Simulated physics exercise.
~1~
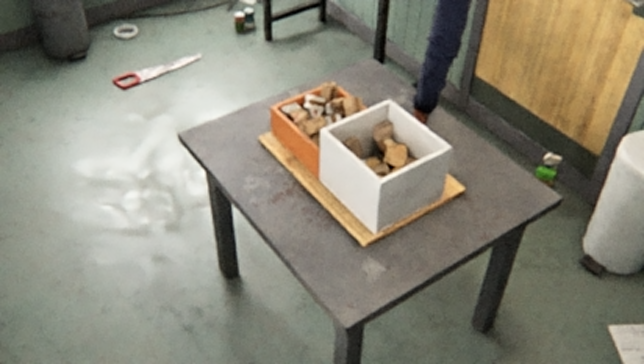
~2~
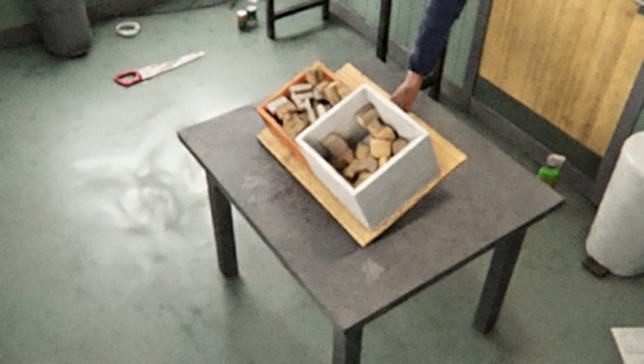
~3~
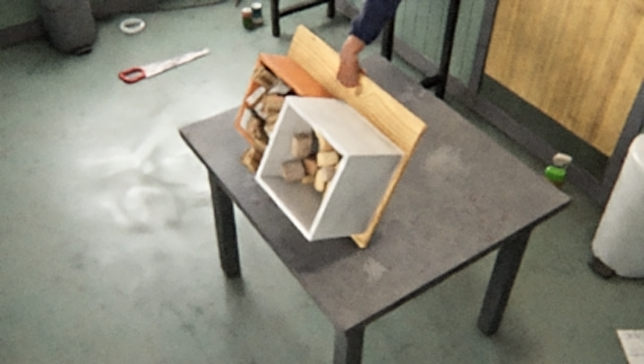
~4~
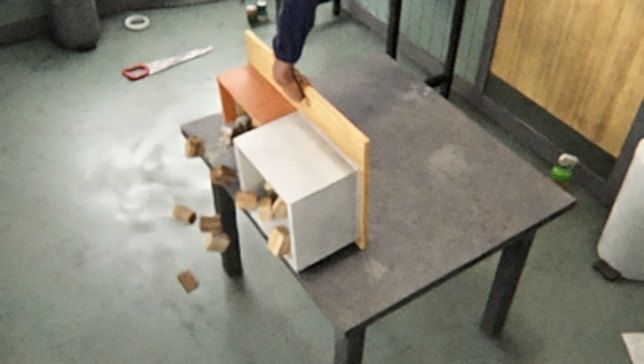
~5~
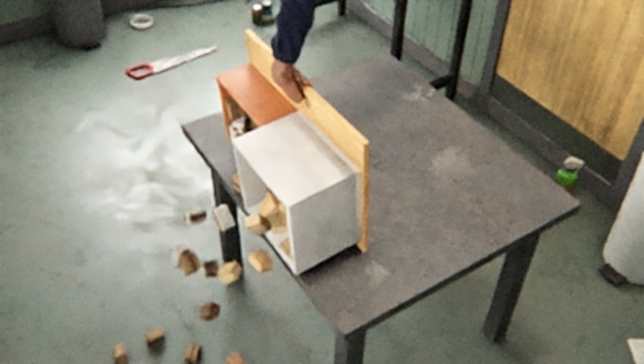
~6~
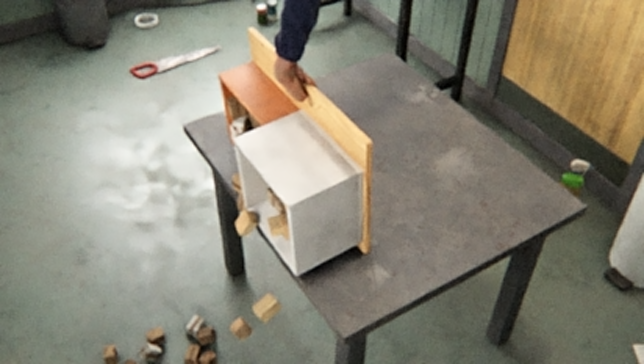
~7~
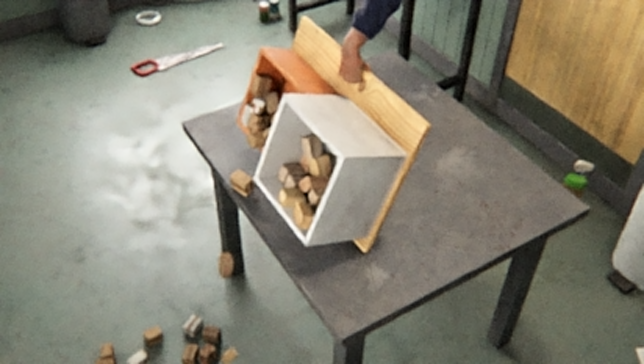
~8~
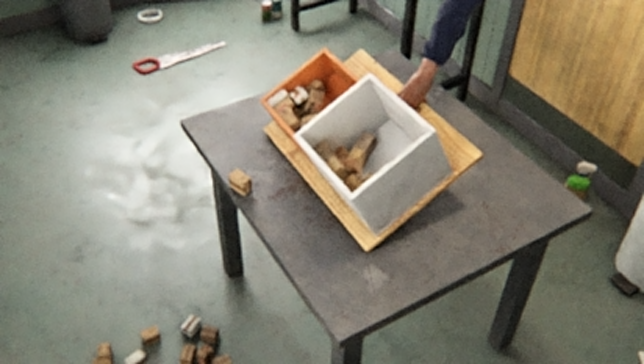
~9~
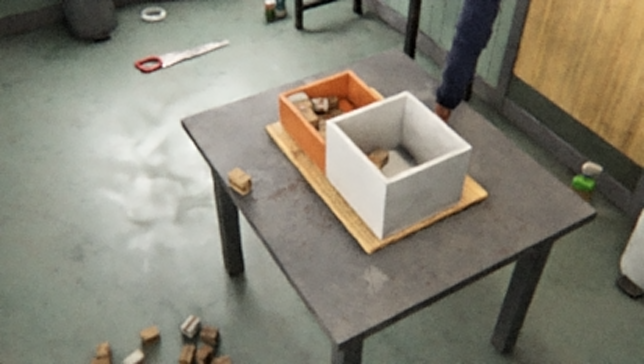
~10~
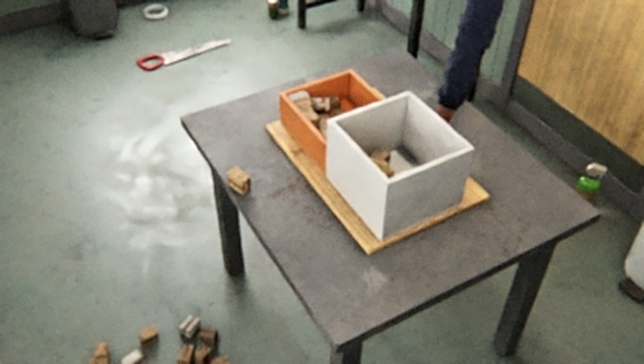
In a workshop with a grey-green floor, a white basket and an orange basket, both holding small brown blocks, sit fixed to a plywood board on a dark table. A hand at the board's right side levers it up, pivoting it on its left edge until it stands upright and the baskets lie on their sides. Blocks spill off the table's left side and gather on the floor below. The hand then lowers the board flat again, leaving one block on the table's edge. Both baskets end upright, each still holding some pieces, with the scattered ones lying on the floor.
